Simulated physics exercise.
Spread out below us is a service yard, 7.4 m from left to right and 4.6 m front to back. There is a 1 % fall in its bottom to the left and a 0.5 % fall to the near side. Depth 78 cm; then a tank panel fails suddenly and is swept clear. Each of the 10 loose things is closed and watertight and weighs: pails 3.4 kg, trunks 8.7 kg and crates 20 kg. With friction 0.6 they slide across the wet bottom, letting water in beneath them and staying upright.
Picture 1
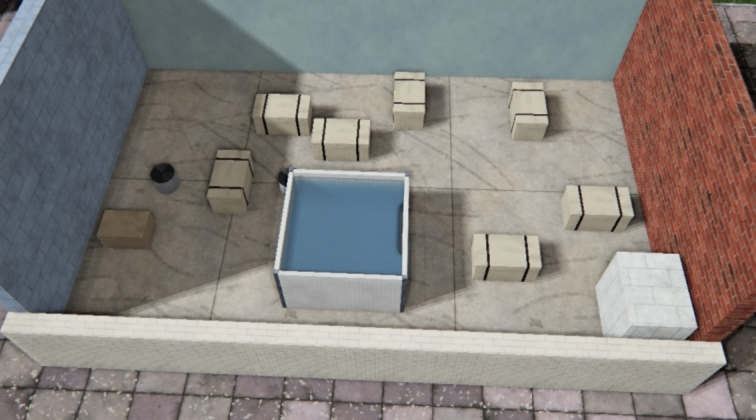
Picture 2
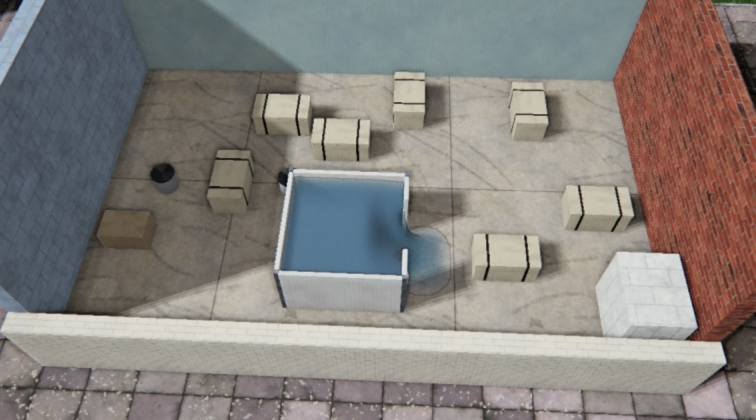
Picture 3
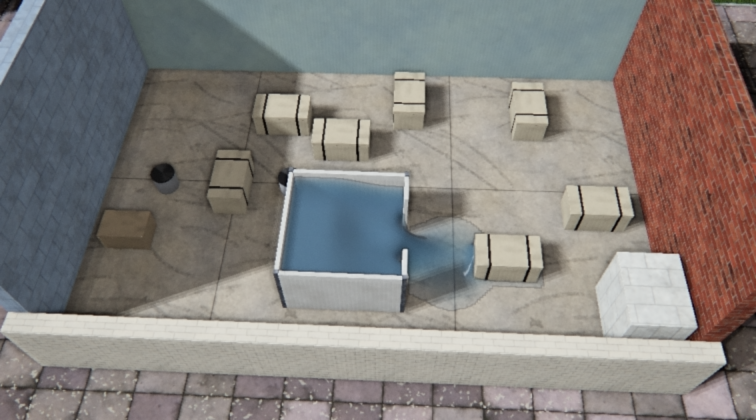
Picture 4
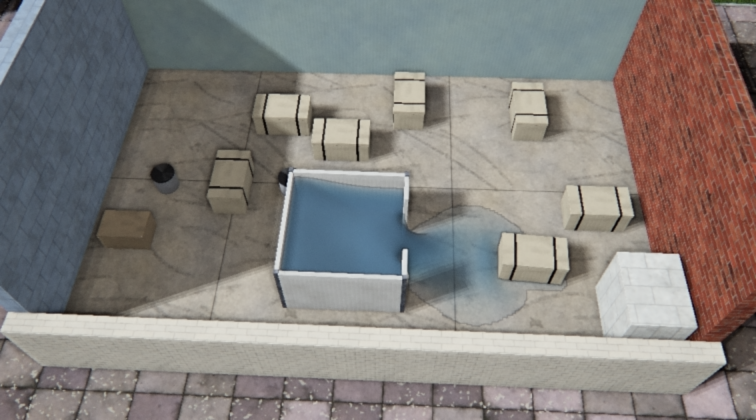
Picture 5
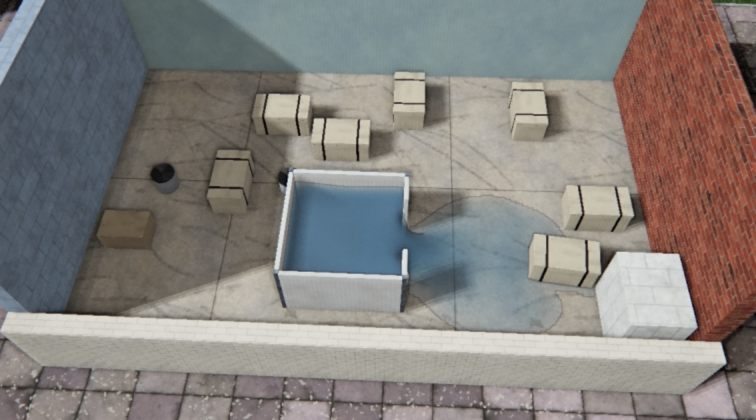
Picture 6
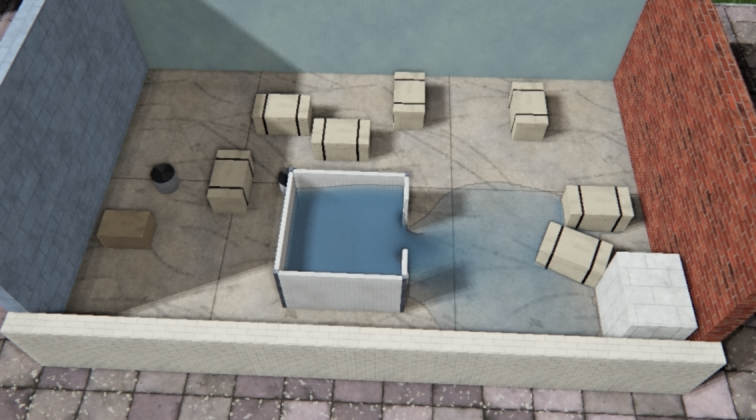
Walled yard with water pouring from a gap in a white tank, spreading rightward and pushing one strapped trunk toward white blocks.
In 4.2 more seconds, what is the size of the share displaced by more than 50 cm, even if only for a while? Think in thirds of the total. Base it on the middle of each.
Within the middle third.
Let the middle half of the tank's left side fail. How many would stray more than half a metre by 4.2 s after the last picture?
Then the count would be 3.
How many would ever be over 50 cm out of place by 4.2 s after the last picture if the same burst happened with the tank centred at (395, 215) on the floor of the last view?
Result: 4 of them.
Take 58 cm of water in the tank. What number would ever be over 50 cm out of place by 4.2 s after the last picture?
With that change, 3 of them.
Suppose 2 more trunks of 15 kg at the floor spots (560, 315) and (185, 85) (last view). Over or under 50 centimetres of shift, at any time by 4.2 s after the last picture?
In order: Beyond it, within it.
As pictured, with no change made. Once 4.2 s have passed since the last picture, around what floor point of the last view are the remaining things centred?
At about (324, 154).
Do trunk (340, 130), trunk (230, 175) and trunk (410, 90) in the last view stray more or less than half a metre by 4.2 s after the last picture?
Listed in sequence: Lower; lower; higher for the last.
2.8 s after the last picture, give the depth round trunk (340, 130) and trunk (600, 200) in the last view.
Roughly 0 and 8 cm.
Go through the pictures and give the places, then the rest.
The first picture shows a trunk at (508, 250), on the bottom; a pail at (162, 173), on the bottom; 2.0 m2 under water; 0 of 10 have shifted.
The second picture shows a trunk at (508, 250) rests on the ground; a pail at (162, 173), on the bottom; water covers 2.5 m2; 0 of 10 have shifted.
The third picture shows a trunk at (509, 250) rests on the ground; a pail at (162, 173), on the bottom; water covers 3.2 m2; 0 of 10 have shifted.
The fourth picture shows a trunk at (535, 251), on the bottom, 33 cm from its start; a pail at (162, 173), on the bottom; 4.0 m2 under water; 1 of 10 have shifted.
The fifth picture shows a trunk at (567, 253) rests on the ground, 73 cm from its start; a pail at (162, 173) rests on the ground; water covers 5.2 m2; 1 of 10 have shifted.
The sixth picture shows a trunk at (577, 247), on the bottom, 86 cm from its start; a pail at (162, 173) rests on the ground; water covers 6.9 m2; 1 of 10 have shifted.
Then, 0.4 s after the last picture 1 of 10 are over 50 cm from their spots; 1 afloat.
Then, 1.5 s after the last picture 2 of 10 are over 50 cm from their spots; 1 afloat.
Then, 2.8 s after the last picture 2 of 10 are over 50 cm from their spots; 3 afloat.
Then, 4.2 s after the last picture 4 of 10 are over 50 cm from their spots, and 4 have been at some point; 3 afloat.
